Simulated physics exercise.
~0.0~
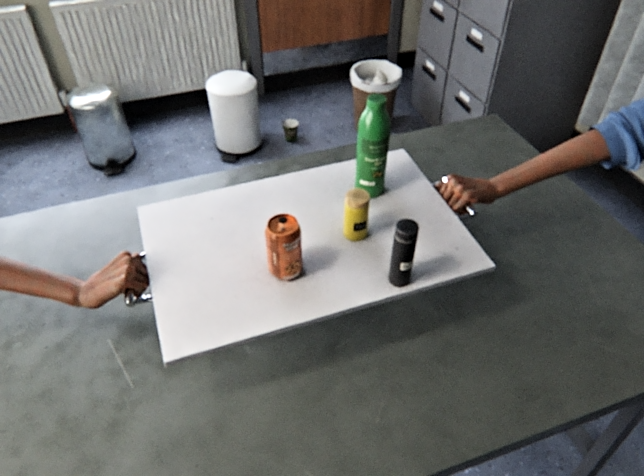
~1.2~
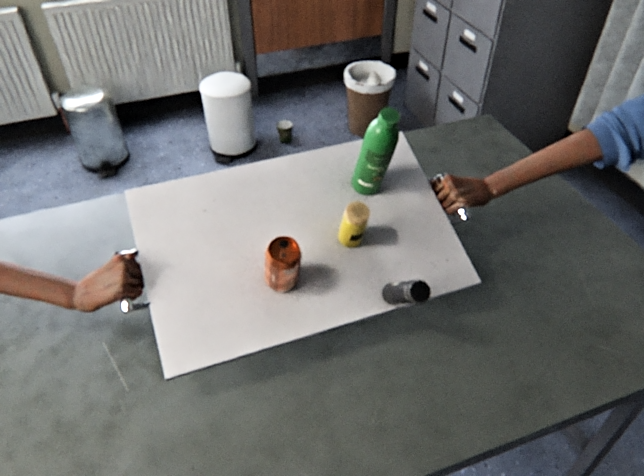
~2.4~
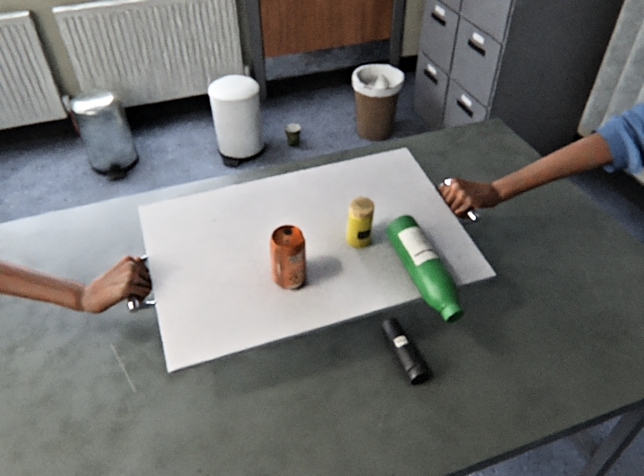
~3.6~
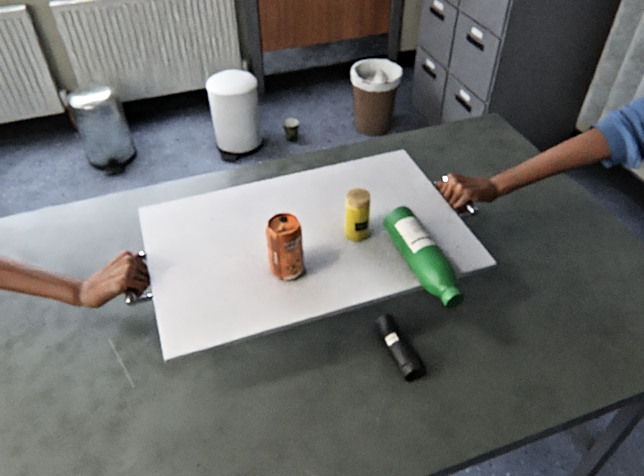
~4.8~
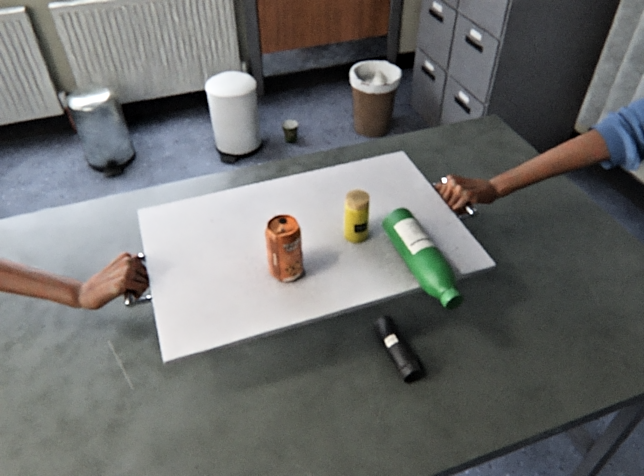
To begin with, two hands hold a flat white tray over a grey table, with an orange can, a green bottle, a yellow shaker and a black shaker standing on it. The tray tips toward the viewer, and the black shaker falls over near the front edge while the green bottle leans. The black shaker then drops off onto the table, and the bottle topples and comes down on its side at the tray's near right. The hands bring the tray back to level. Finally, the can and yellow shaker still stand, with the bottle lying on the tray.
